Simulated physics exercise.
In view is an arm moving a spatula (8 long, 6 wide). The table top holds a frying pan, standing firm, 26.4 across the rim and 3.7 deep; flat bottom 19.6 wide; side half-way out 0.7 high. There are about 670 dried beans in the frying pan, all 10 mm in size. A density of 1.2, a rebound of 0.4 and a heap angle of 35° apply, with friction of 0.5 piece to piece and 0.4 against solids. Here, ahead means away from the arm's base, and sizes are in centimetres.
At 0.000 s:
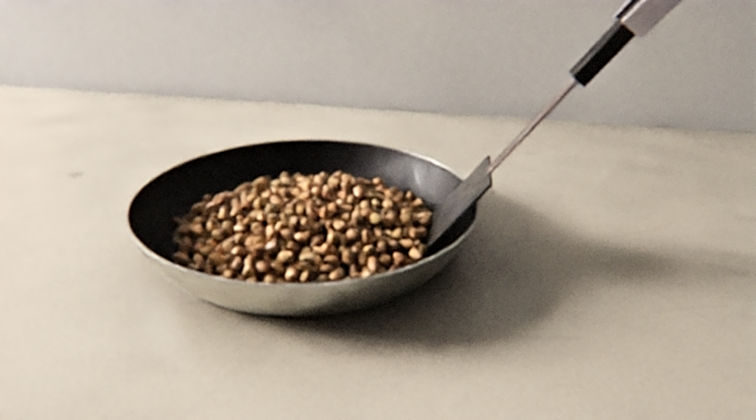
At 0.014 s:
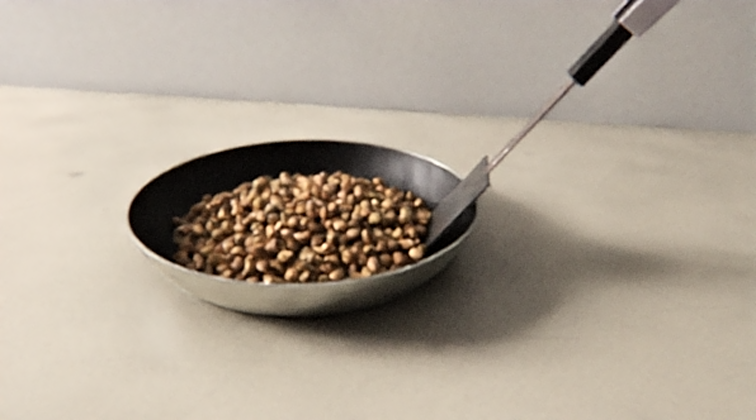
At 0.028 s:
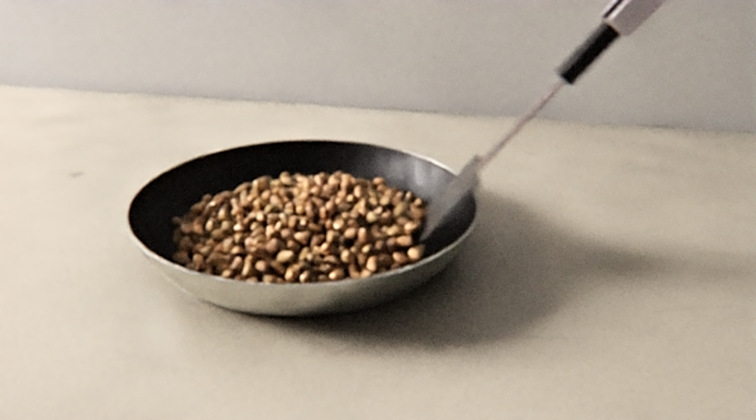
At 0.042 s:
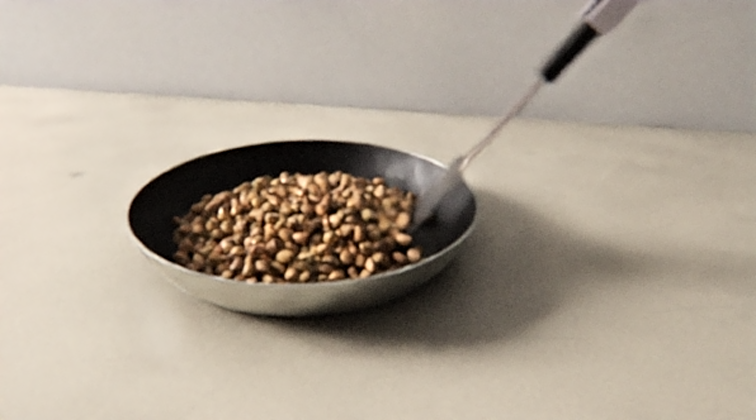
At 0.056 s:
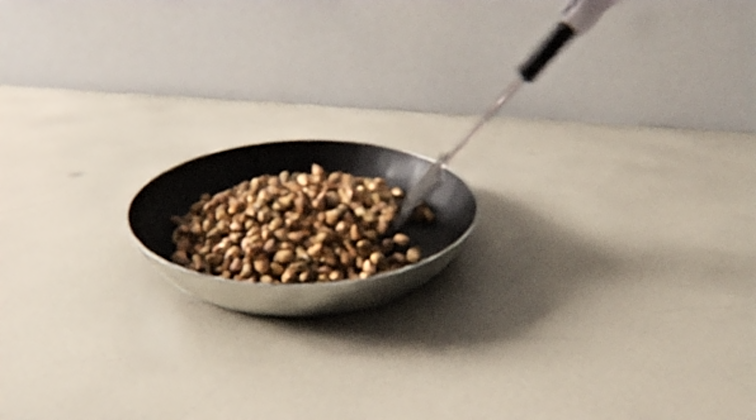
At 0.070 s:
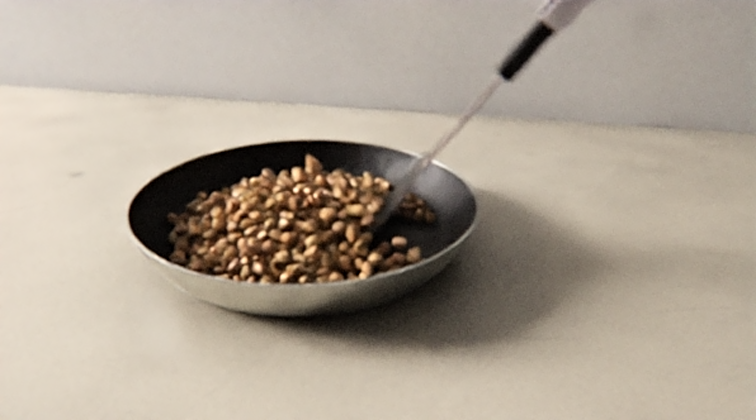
Spatula resting at the right side of a pan of brown beans, then sliding left and pushing them into a higher heap.
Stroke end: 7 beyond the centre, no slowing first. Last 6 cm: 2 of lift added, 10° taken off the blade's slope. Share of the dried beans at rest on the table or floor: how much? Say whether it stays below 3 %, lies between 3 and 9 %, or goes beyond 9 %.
It lies between 3 and 9 %.
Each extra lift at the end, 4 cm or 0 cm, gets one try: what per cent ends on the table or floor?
Some 10 and 0 per cent.
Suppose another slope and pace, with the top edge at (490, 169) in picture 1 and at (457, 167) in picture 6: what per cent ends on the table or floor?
My guess would be close to 0 per cent.
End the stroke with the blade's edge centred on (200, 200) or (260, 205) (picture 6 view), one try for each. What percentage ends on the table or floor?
First try roughly 15 percent, second roughly 0 percent.
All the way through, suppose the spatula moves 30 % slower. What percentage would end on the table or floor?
I'd reckon close to 0 per cent.
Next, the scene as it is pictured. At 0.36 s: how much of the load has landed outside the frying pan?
It works out to about 4 in a hundred.
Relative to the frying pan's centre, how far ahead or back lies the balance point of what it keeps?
It sits near 4.0 centimetres ahead of centre.
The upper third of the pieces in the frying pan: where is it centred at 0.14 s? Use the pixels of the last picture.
Around (258, 200).
After 0.11 s, sloping 54°, highest piece 6 above the table; 666 in the frying pan.
After 0.14 s, sloping 50°, highest piece 6 above the table; 666 in the frying pan.
After 0.36 s, sloping 44°, highest piece 5 above the table; 633 in the frying pan, 32 on the table or floor, 1 on the blade or in flight.
After 1.41 s, sloping 44°, highest piece 5 above the table; 631 in the frying pan, 35 on the table or floor.
At rest, 631 in the frying pan, 35 on the table or floor. That is 5 % on the table or floor.
